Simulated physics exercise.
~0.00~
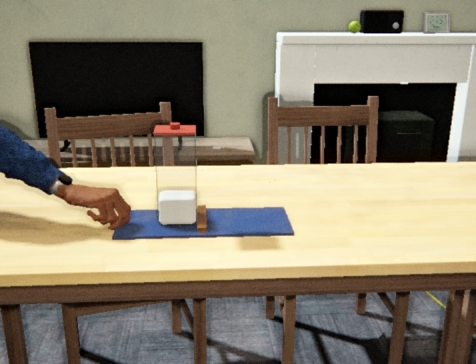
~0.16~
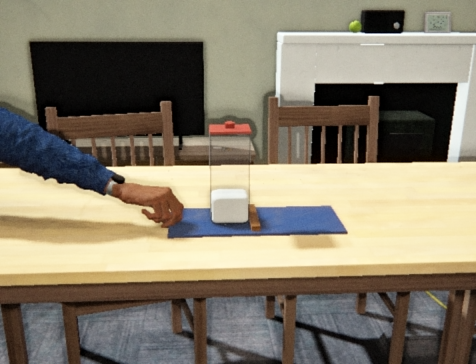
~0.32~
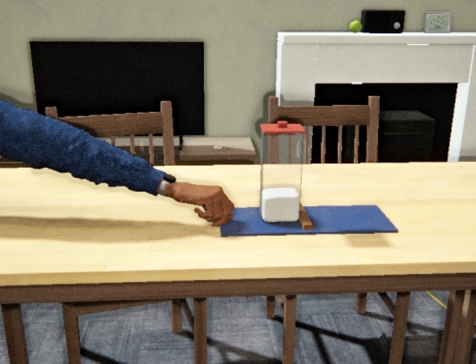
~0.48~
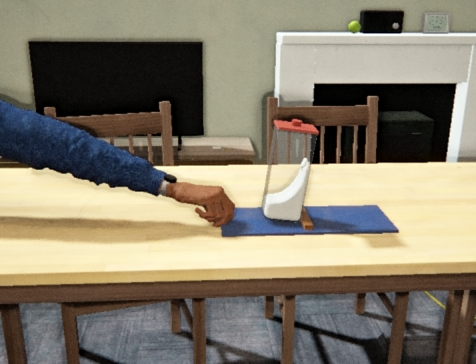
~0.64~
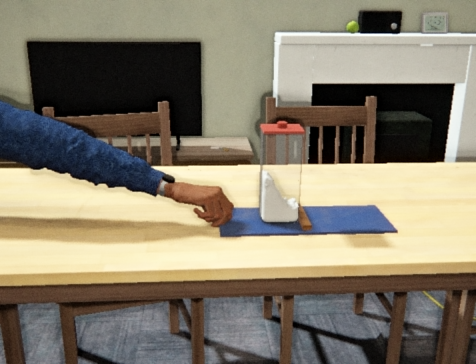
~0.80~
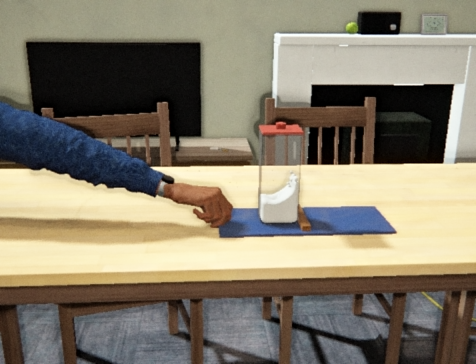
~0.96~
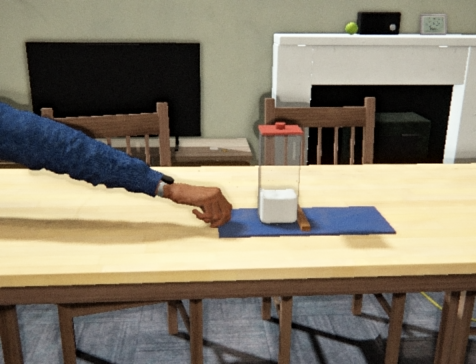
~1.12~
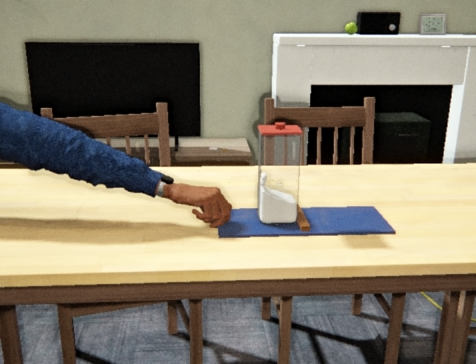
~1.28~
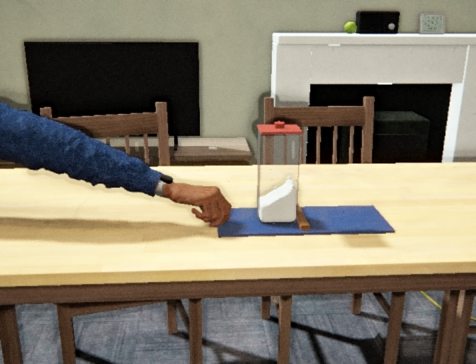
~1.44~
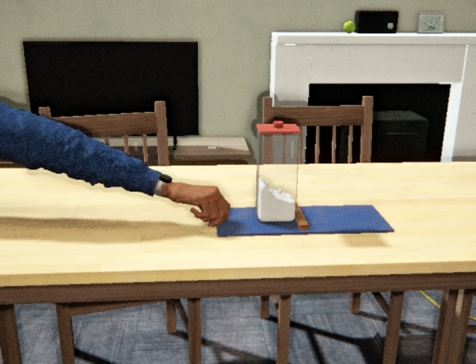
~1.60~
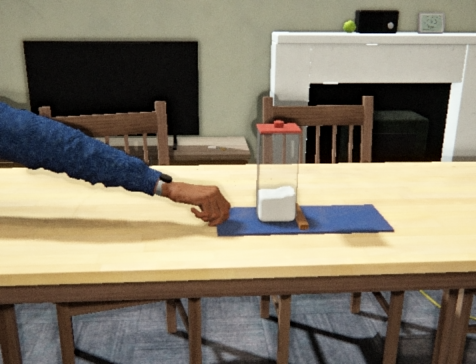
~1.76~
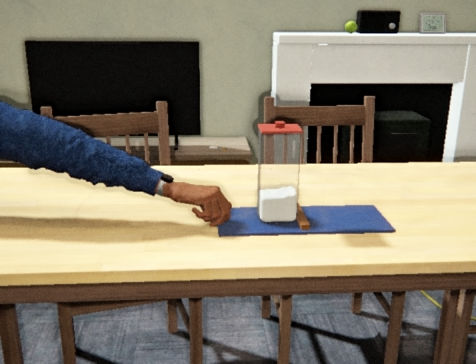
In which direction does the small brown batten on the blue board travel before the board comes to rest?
The batten travels to the right, carried along with the board as the hand slides it across the table.
